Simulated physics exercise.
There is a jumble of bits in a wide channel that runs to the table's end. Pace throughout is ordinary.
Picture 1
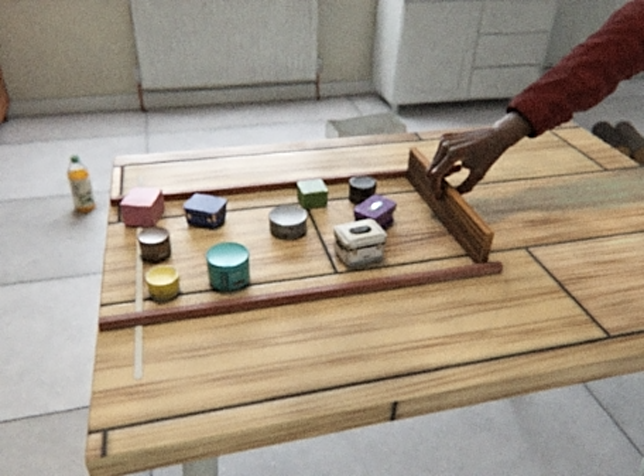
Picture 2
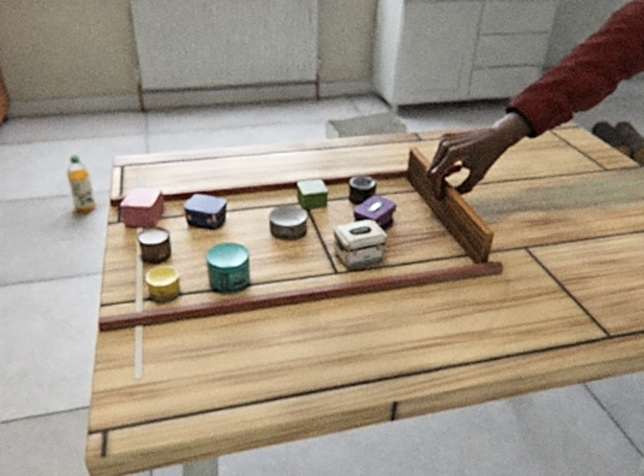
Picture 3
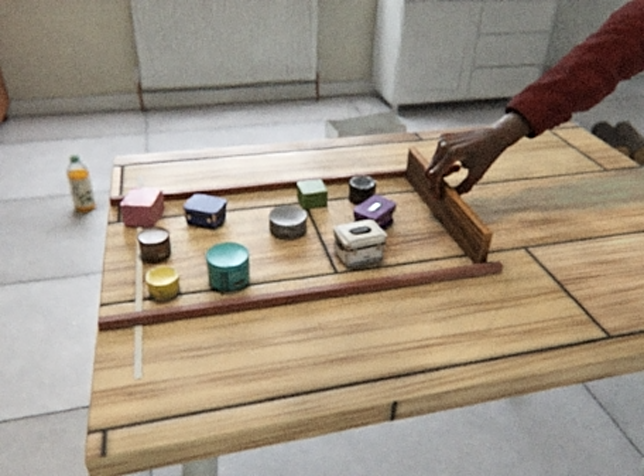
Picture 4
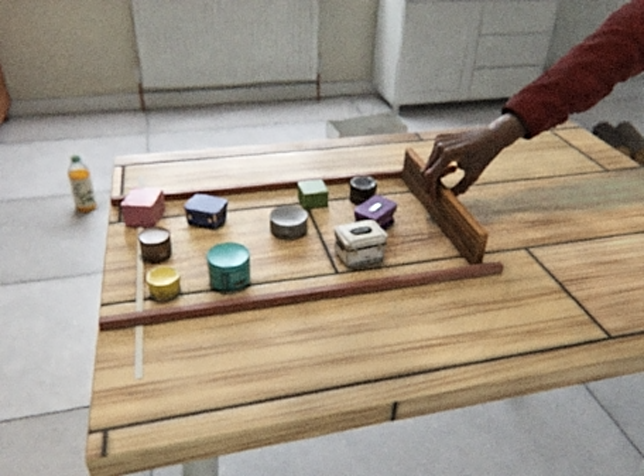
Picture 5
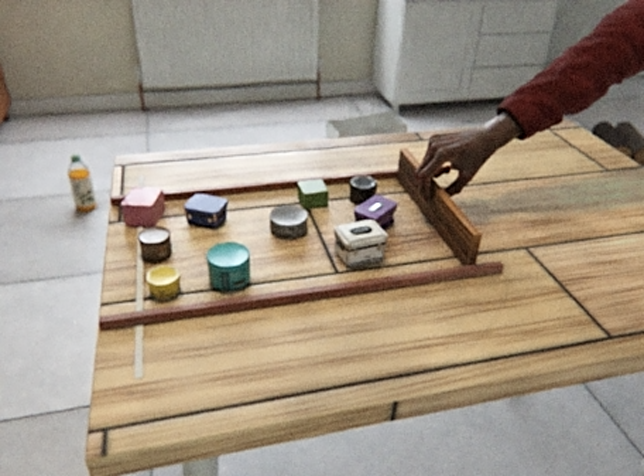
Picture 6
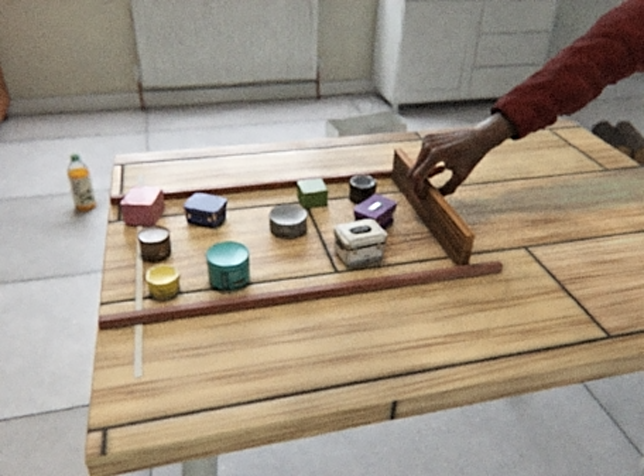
Wooden board gripped by a hand in a red sleeve sliding slightly left along a tabletop channel, small colourful containers staying still.
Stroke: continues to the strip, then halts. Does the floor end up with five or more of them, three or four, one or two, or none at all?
The floor ends up with five or more.
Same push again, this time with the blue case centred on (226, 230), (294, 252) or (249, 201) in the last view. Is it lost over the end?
Try one it goes off the edge; try two it goes off the edge; try three it goes off the edge.
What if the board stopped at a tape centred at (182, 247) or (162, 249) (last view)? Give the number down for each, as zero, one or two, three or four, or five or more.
One to two; 3 or 4.
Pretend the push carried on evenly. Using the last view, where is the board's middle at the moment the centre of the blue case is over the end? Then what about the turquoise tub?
(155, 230) and (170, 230), roughly.
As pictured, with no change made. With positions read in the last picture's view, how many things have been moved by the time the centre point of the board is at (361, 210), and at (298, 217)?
The counts are 4 and 5.
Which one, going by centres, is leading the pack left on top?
White case.
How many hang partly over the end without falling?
I'd put it at 1.
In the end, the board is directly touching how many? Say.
The count is 4.
Early on, none off yet; pink block at rest near (143, 206); brown tub at rest near (155, 243); yellow pot at rest near (164, 282).
A while later, none off yet; pink block moving near (141, 205); brown tub at rest near (155, 243); yellow pot travelled about its own width near (136, 287).
Finally, the number that fall off is five or more; lost, grey tub, turquoise tub, blue case, yellow pot, brown tub and pink block.
